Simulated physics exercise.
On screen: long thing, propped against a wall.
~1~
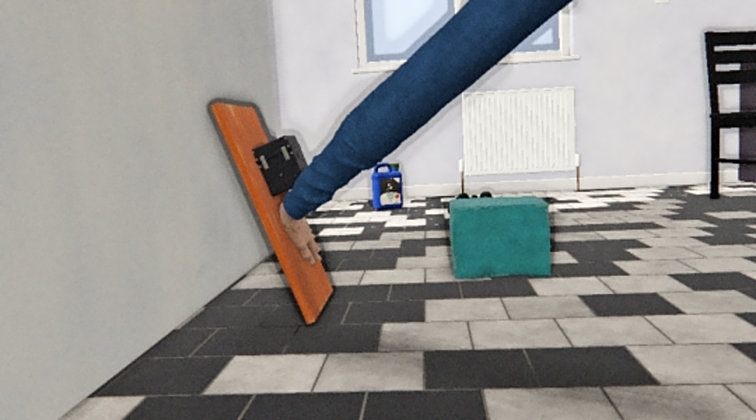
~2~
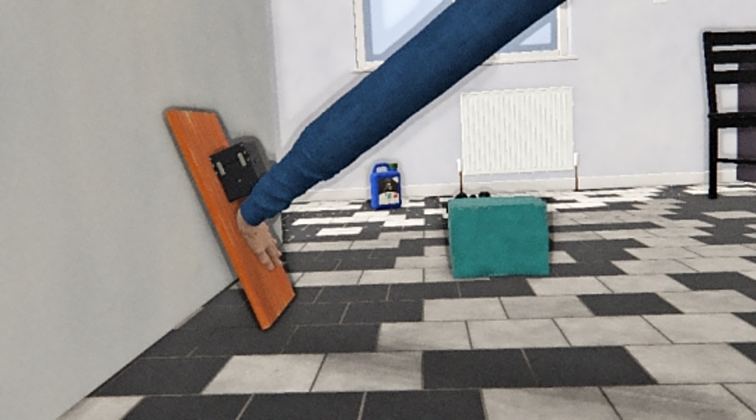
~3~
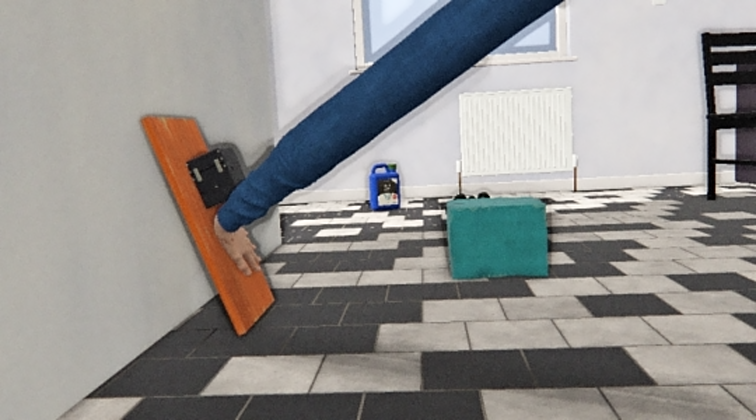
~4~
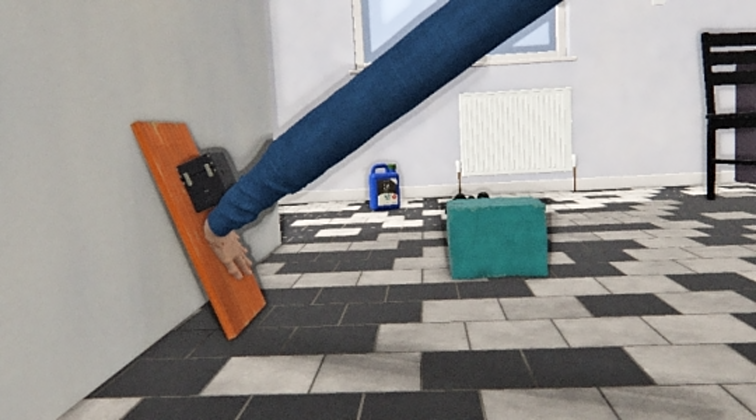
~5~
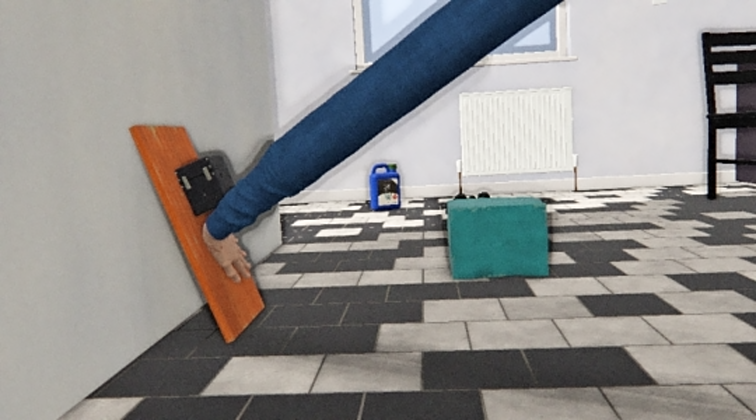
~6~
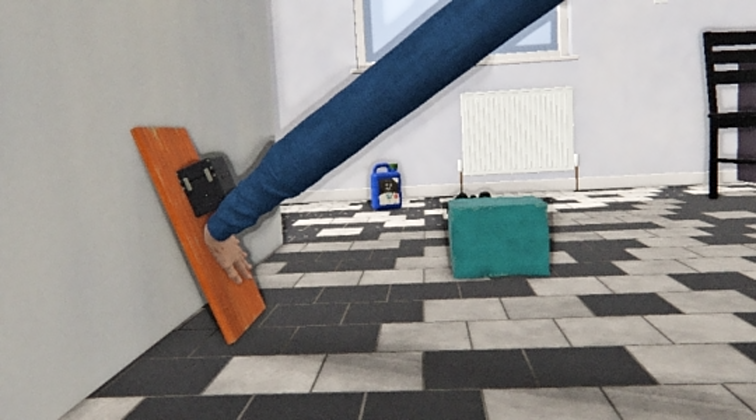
An orange board, held by a hand in a blue sleeve, moved a short way left until it leant on the grey wall, and the hand stayed on it while a turquoise box sat still nearby.
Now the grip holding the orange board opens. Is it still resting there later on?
Rests in place.
Then, 0.40 s after the last picture, nothing has stirred.
Then, 0.90 s after the last picture, orange board resting near (205, 228).
At rest, both in place. Seen from the same camera at the end, orange board near (205, 228). The board remains leaning.
